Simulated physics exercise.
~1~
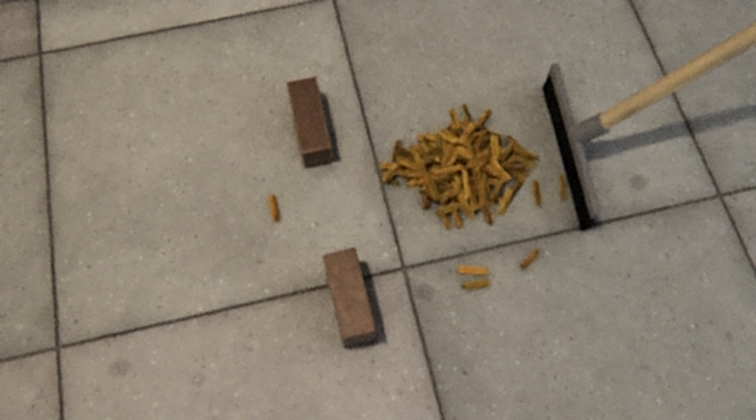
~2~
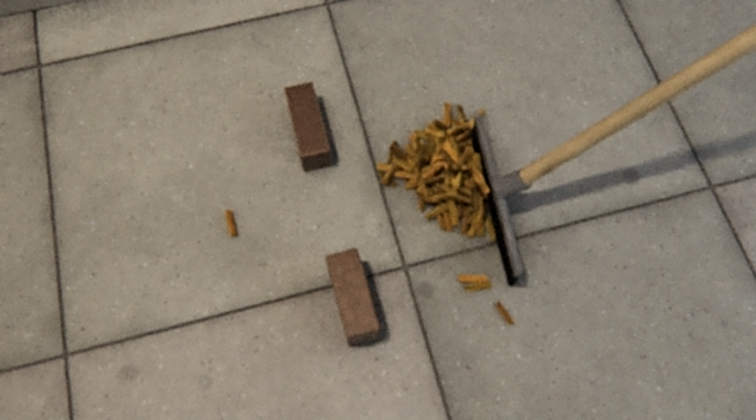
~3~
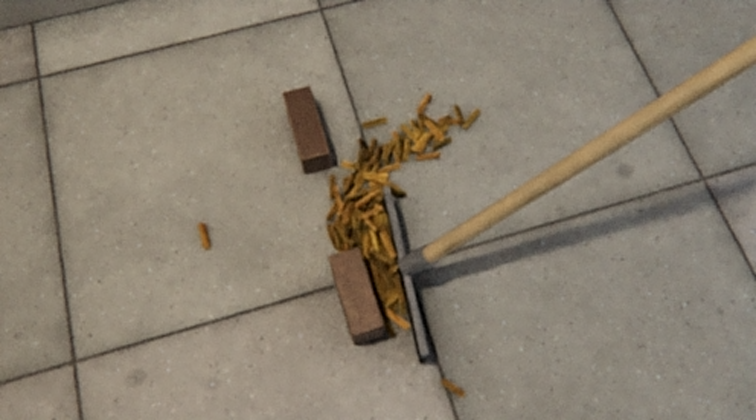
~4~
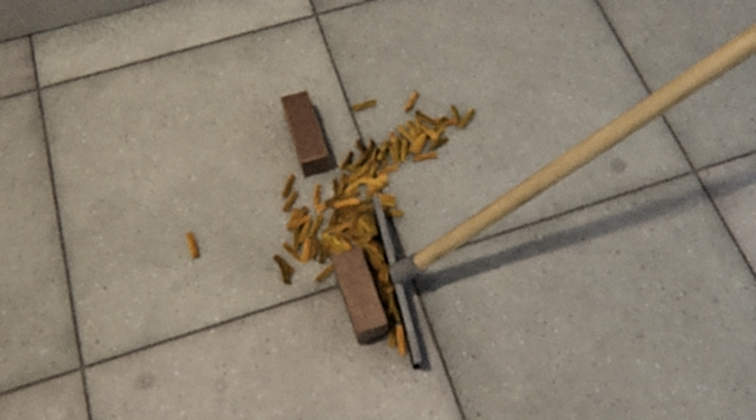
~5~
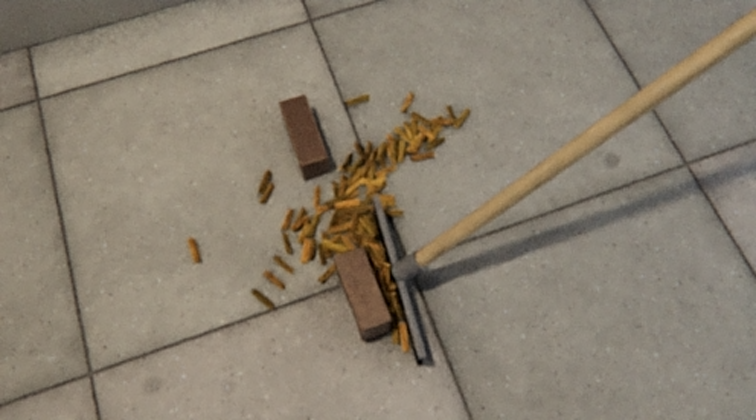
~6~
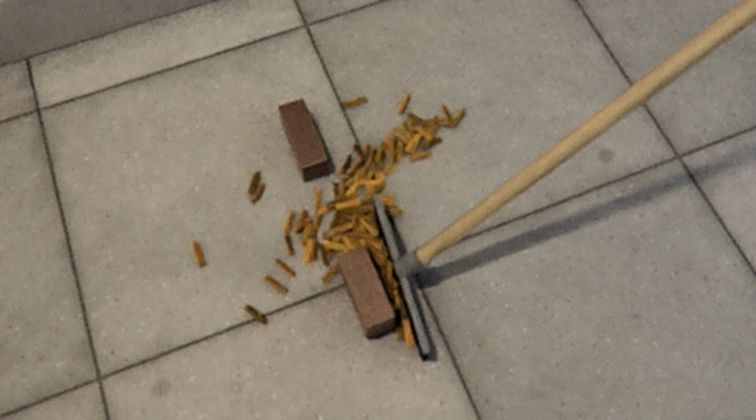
On a grey tiled floor, a long-handled squeegee pushed a heap of dry pasta left and downward toward two brown blocks, then stopped by the nearer one, leaving pieces spread around it, some in the gap and most still short of the blocks.
